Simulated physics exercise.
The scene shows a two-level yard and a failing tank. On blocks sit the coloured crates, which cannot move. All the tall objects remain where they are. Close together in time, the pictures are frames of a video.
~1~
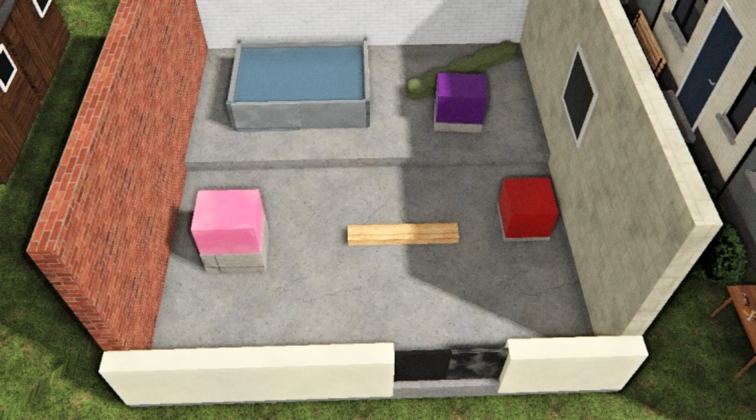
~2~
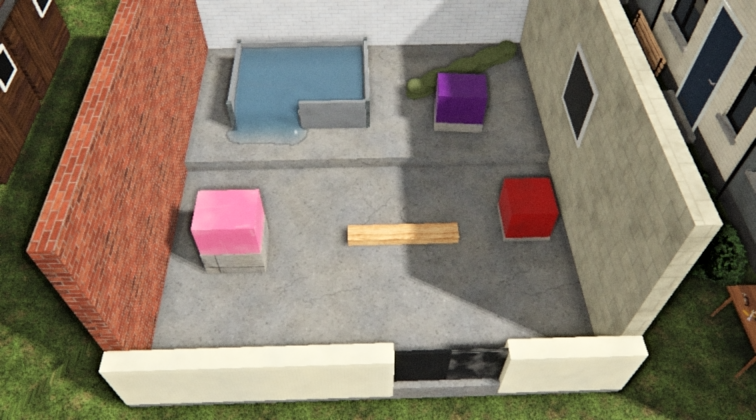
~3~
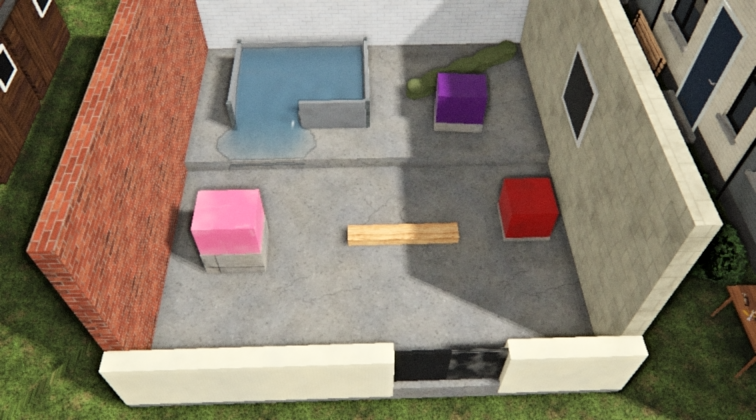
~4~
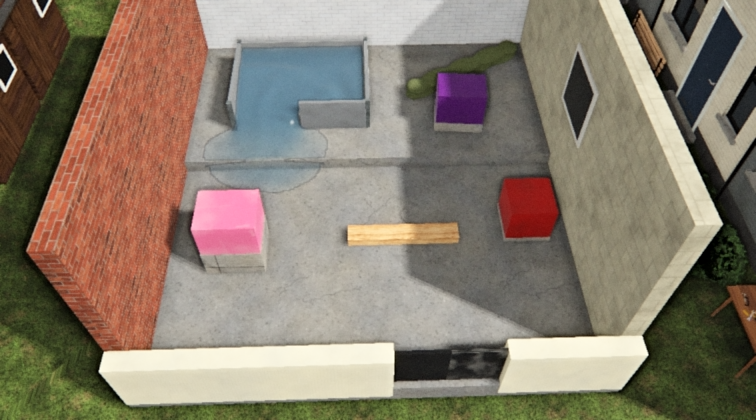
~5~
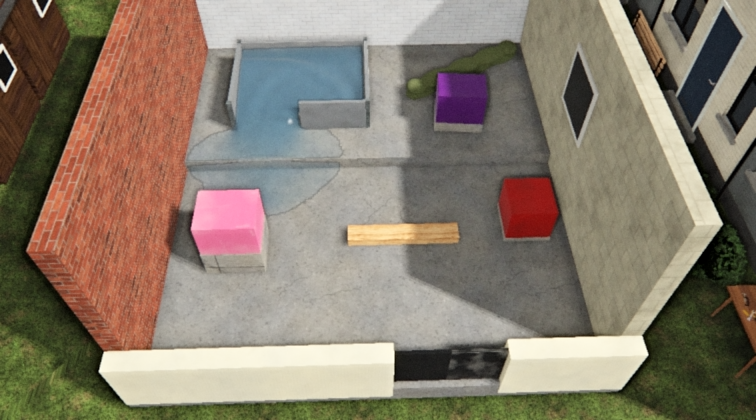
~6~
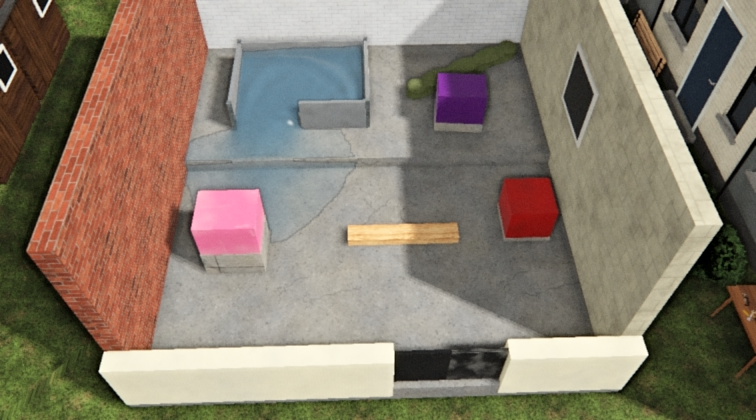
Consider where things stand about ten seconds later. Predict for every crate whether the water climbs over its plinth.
One by one: The purple crate remains clear of the water all along; the pink crate remains clear of the water all along; the red crate doesn't remain clear of the water all along.
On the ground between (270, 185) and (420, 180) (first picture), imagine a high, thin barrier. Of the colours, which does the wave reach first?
First to be reached: The crate marked pink.
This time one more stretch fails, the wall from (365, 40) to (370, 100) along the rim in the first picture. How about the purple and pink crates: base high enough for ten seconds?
My reading: Purple gets drenched, pink stays untouched.
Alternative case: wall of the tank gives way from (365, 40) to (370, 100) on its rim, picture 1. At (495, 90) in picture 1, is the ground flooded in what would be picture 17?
Inundated.
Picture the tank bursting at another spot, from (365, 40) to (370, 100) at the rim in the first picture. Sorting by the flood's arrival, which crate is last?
It's the one in pink.
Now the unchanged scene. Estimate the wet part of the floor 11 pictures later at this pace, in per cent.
Roughly 35 %.
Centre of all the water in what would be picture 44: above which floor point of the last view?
The spot I would choose is (336, 220).
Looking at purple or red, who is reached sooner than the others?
Answer: The one in red.
A moment on, water covers 20 % of the floor; the purple crate not reached, the pink crate water round its plinth, the red crate not reached.
Next, water covers 35 % of the floor; the purple crate not reached, the pink crate water round its plinth, the red crate not reached.
Then, water covers 40 % of the floor; the purple crate not reached, the pink crate water round its plinth, the red crate water round its plinth.
Later, water covers 65 % of the floor; the purple crate not reached, the pink crate water round its plinth, the red crate water round its plinth.
In the end, water covers 65 % of the floor; the purple crate stayed above the water, the pink crate stayed above the water, the red crate was topped.
